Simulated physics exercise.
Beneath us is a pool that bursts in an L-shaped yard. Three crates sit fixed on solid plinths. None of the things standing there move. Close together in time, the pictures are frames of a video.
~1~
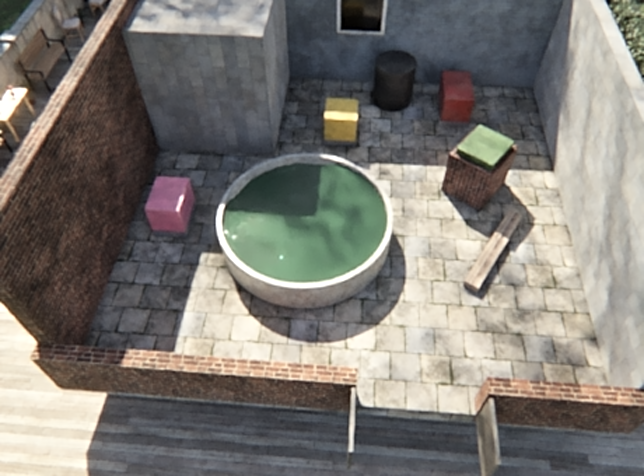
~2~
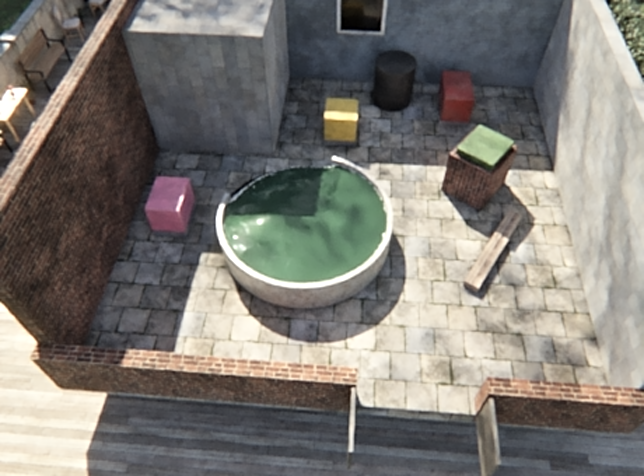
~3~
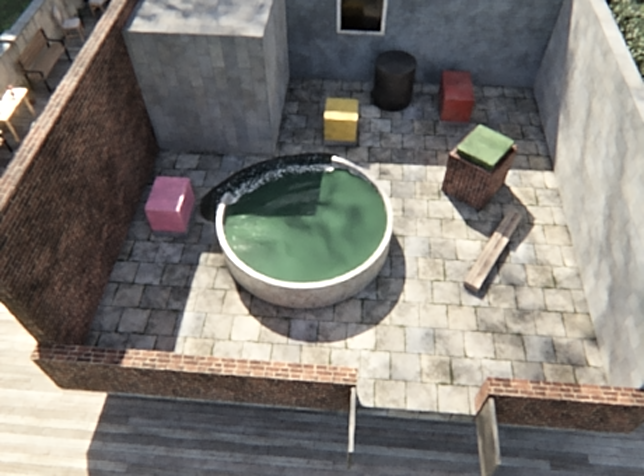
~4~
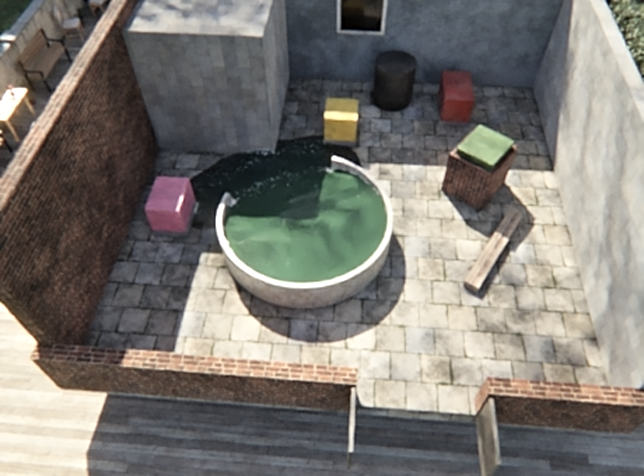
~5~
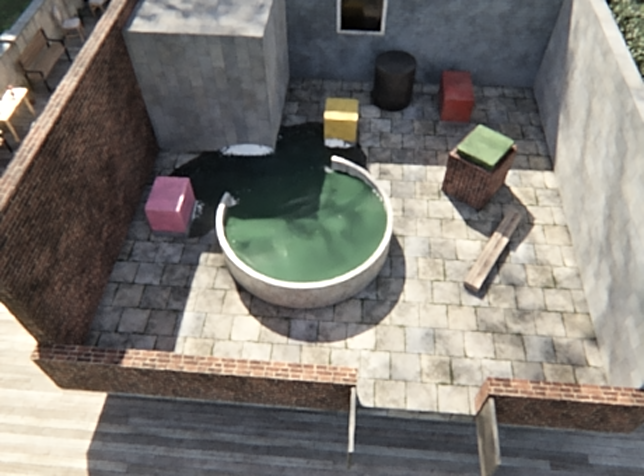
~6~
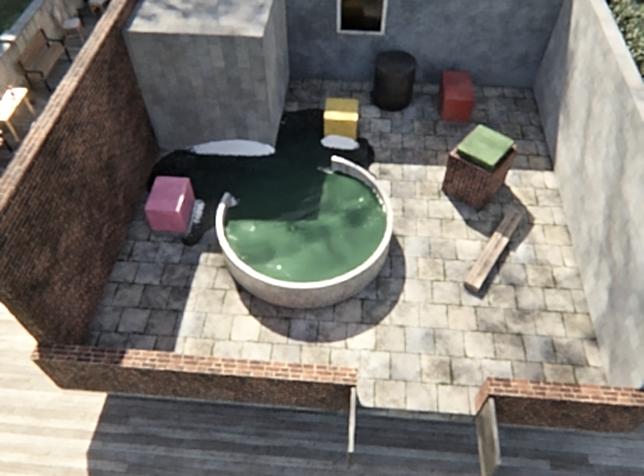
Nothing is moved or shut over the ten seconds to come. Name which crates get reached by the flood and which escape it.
Result: The pink crate will come out wet. The red crate will come out dry. The yellow crate will come out wet.
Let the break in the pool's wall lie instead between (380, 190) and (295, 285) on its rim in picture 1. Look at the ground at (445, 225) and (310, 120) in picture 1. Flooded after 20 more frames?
Submerged, waterless.
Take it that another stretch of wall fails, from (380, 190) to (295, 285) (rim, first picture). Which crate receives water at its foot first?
That would be the red one, reached first.
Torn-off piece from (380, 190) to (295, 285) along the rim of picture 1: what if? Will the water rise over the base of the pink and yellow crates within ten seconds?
As I see it, pink stays clear and yellow stays clear.
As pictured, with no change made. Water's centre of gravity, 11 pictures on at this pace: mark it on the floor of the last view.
Centre of mass: Roughly (276, 193).
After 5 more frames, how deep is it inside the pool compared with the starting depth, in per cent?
Roughly 68 percent.
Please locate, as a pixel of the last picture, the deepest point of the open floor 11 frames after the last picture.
Check roughly (168, 152).
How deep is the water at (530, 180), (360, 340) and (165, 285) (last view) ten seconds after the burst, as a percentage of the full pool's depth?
About 8, 12 and 16 per cent.
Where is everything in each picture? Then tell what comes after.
The round pool at (305, 217) is whole and still, in the first frame.
Water pours out on the round pool's far side and has run to a hidden place, in the second frame.
The front is at (210, 216), out from the gap on the round pool's far side, in the third frame.
Water pours out on the round pool's far side and has run to (195, 223), in the fourth frame.
The front is at a hidden place, out from the gap on the round pool's far side, in the fifth frame.
Water pours out on the round pool's far side and has run to (160, 166), in the sixth frame.
A moment on, water covers 20 % of the floor; the pink crate water round its plinth, the red crate not reached, the yellow crate water round its plinth.
Next, water covers 25 % of the floor; the pink crate water round its plinth, the red crate water round its plinth, the yellow crate water round its plinth.
Then, water covers 40 % of the floor; the pink crate water round its plinth, the red crate water round its plinth, the yellow crate water round its plinth.
Later, water covers 80 % of the floor; the pink crate water round its plinth, the red crate water round its plinth, the yellow crate water round its plinth.
In the end, water covers 100 % of the floor; the pink crate was topped, the red crate stayed above the water, the yellow crate was topped.
